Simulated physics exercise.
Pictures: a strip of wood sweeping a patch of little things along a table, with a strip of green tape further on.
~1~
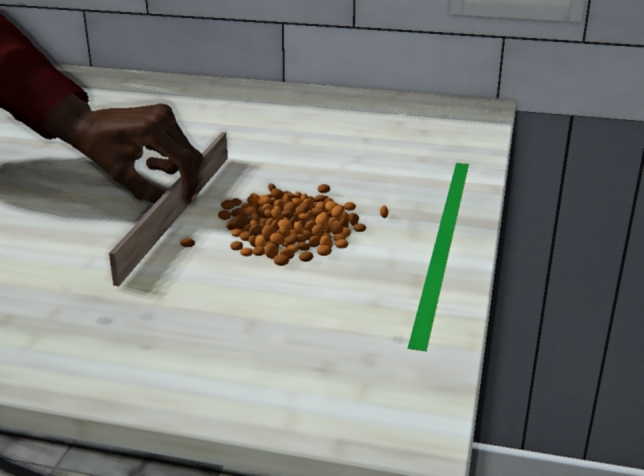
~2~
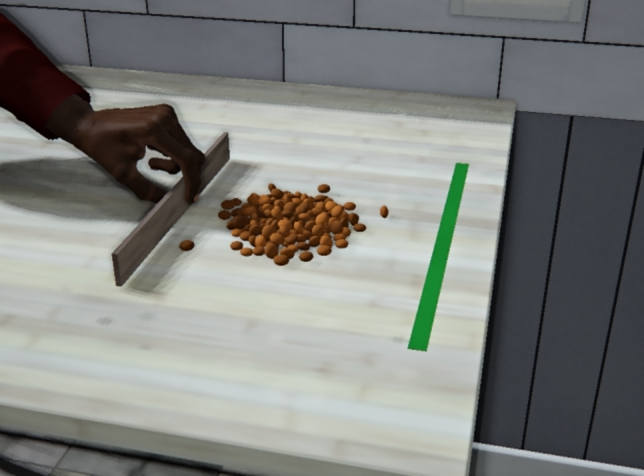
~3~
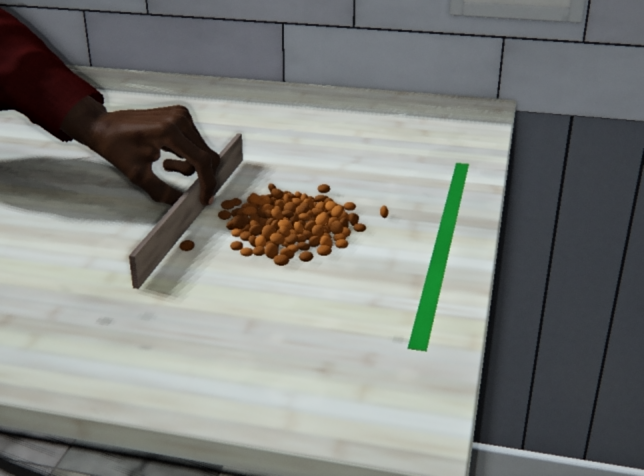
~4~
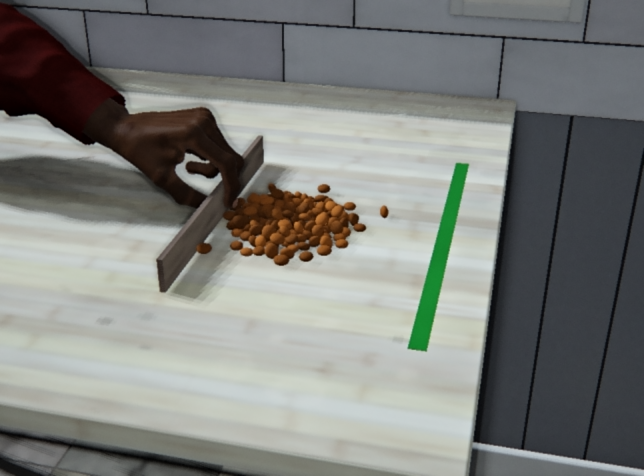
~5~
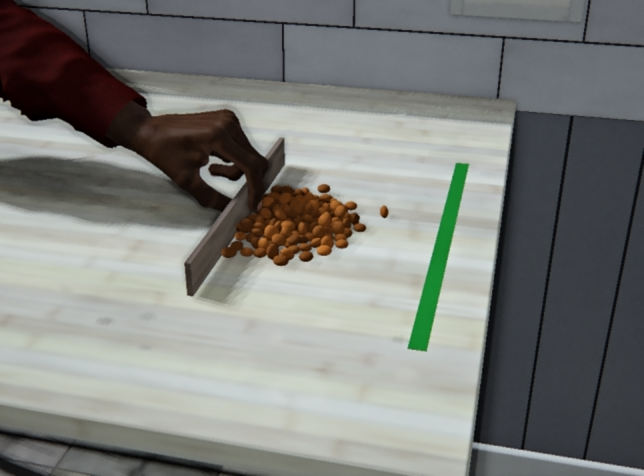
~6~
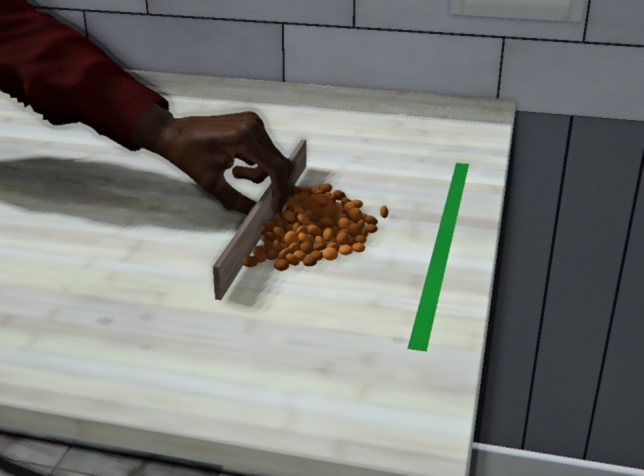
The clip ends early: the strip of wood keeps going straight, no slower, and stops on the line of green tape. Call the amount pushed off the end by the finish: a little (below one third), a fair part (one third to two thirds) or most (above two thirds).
A fair part goes off.
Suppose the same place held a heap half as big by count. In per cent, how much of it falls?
Roughly 40 per cent.
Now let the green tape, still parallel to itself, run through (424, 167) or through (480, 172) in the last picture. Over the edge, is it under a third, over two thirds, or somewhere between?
Try 1 - under a third; try 2 - above two thirds.
Soon after the last picture, strip of wood still moving, near (362, 204); heap all on the table, its front near (456, 238).
A little later, strip of wood stopped at the green tape; heap about a third over the edge.
Later still, strip of wood stopped at the green tape; heap about half over the edge.
At rest, strip of wood stopped at the green tape; heap about half over the edge.
